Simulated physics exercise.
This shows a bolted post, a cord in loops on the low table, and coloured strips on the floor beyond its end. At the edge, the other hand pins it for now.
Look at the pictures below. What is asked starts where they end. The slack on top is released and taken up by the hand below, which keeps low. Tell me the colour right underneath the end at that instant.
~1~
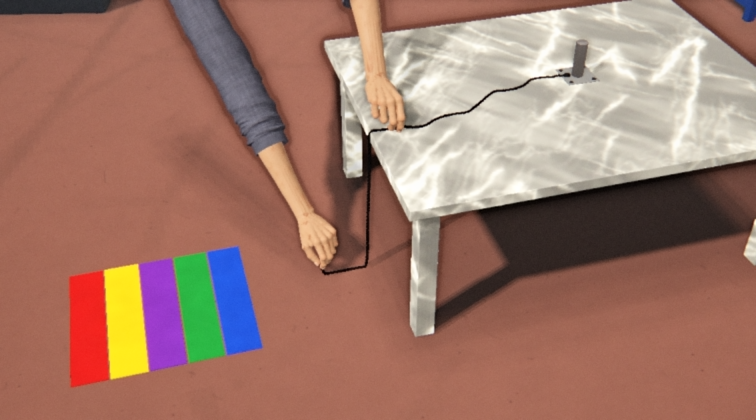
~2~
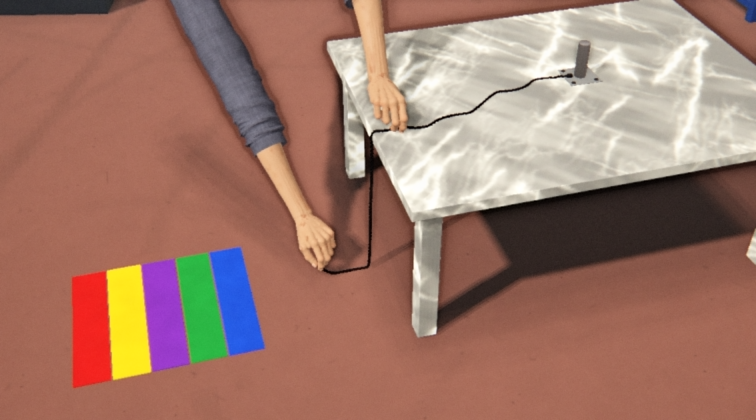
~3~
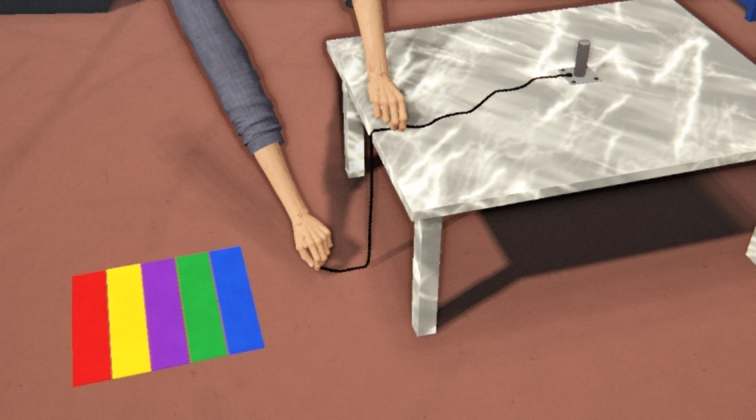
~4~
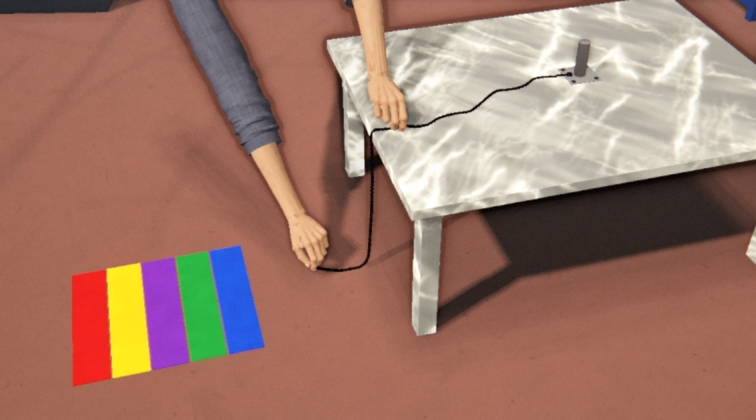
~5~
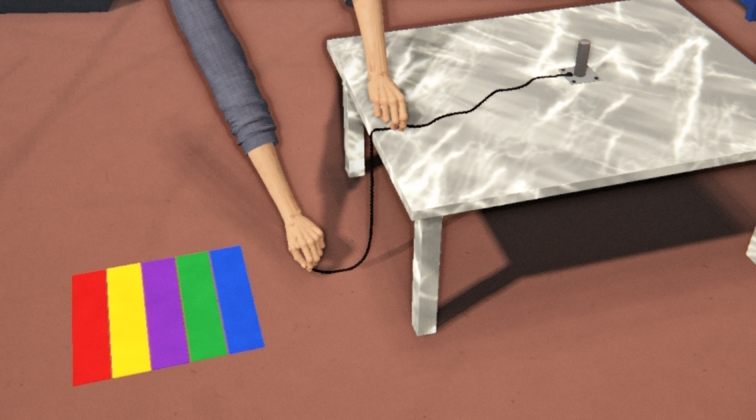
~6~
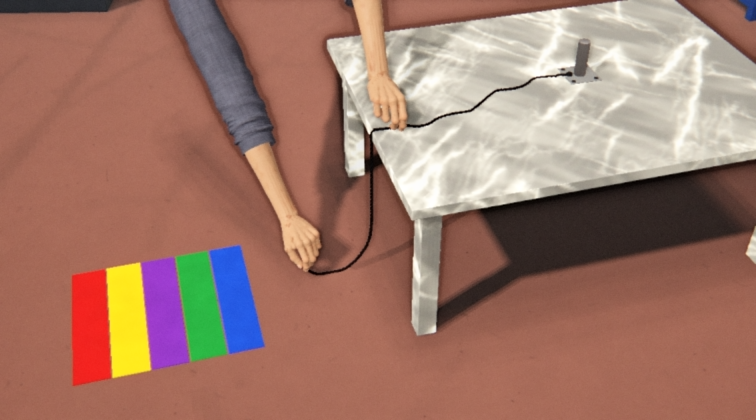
Right underneath is green.
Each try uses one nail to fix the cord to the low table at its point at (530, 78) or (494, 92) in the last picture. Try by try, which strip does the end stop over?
The first attempt gives green; the other gives green.
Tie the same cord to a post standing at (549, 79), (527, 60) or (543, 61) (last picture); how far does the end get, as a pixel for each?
Per try, approx.: (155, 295); (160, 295); (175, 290).
Soon after, end near (252, 277); short of the strips.
Then, end near (216, 283); over blue.
At full stretch, end near (196, 287); over green. It gets as far as the green strip.
